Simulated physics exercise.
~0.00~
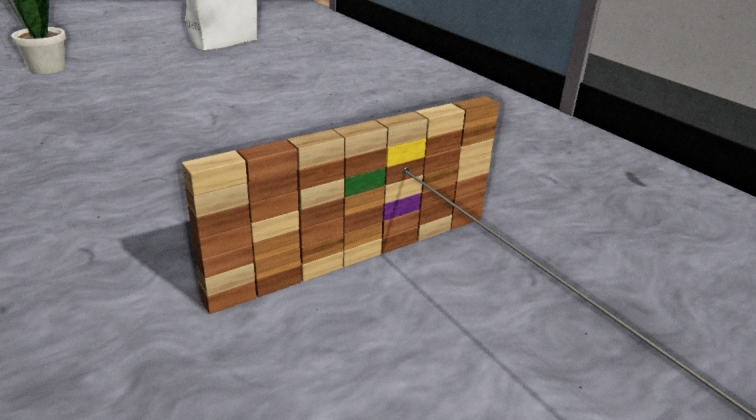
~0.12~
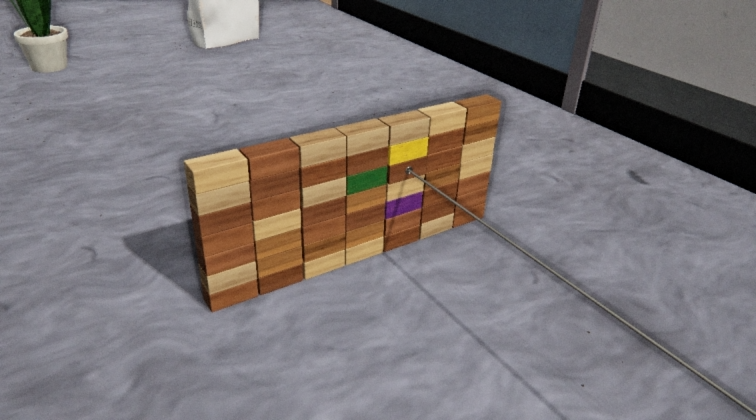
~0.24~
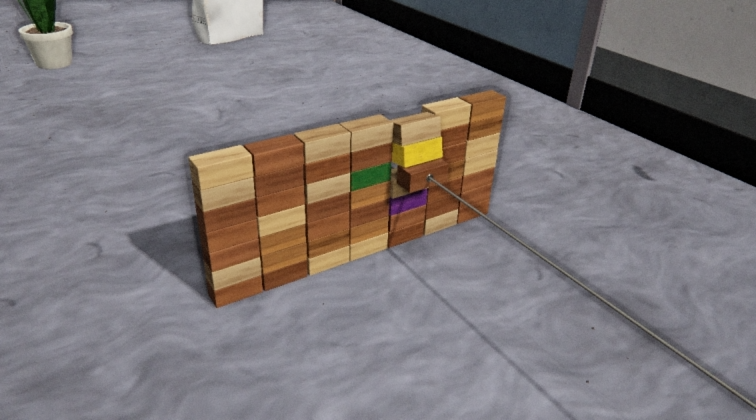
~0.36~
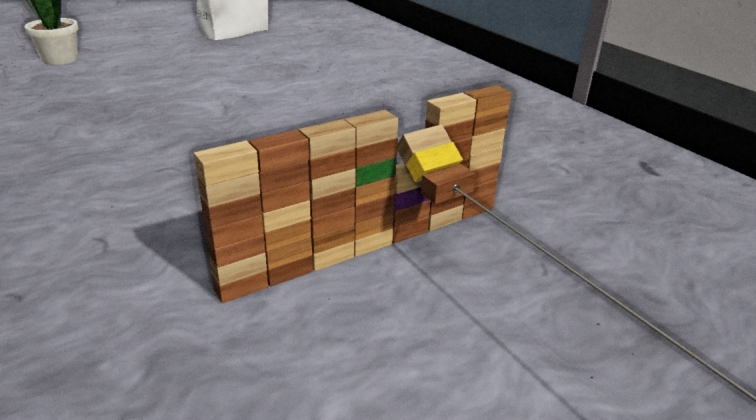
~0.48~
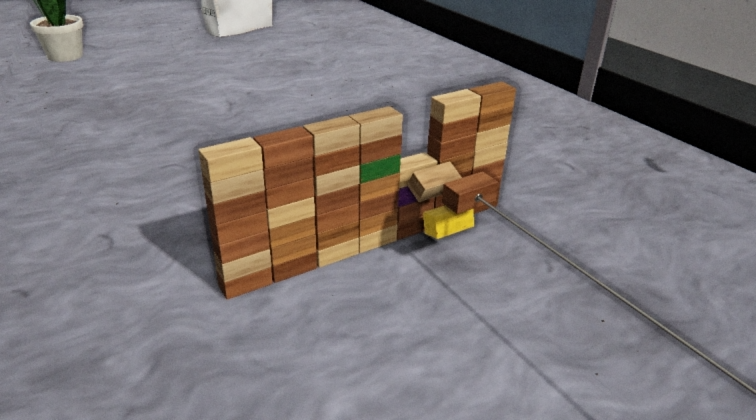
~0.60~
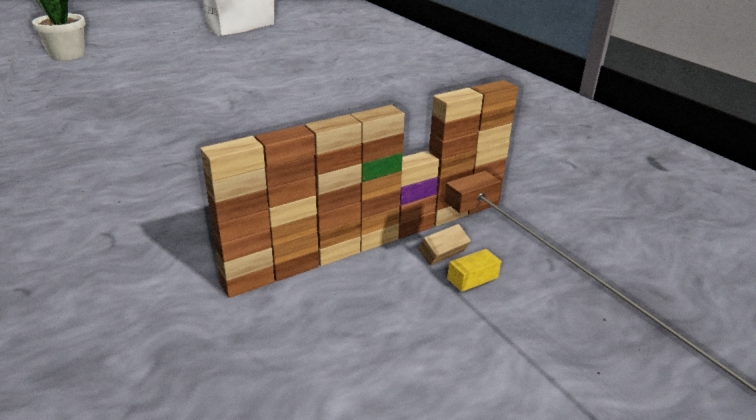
At the start, a low wall of light and dark wooden blocks stands on a grey floor, with a yellow, a green and a purple block among them and a thin rod touching a brown block just beneath the yellow one. The rod draws the brown block out toward the right. The yellow block and the pale block above it tip forward, leaving a gap in the top of the wall. Both tumble down in front as the brown block comes clear. Finally, they lie on the floor, the rod still holds the brown block, and the purple and green blocks remain in place.
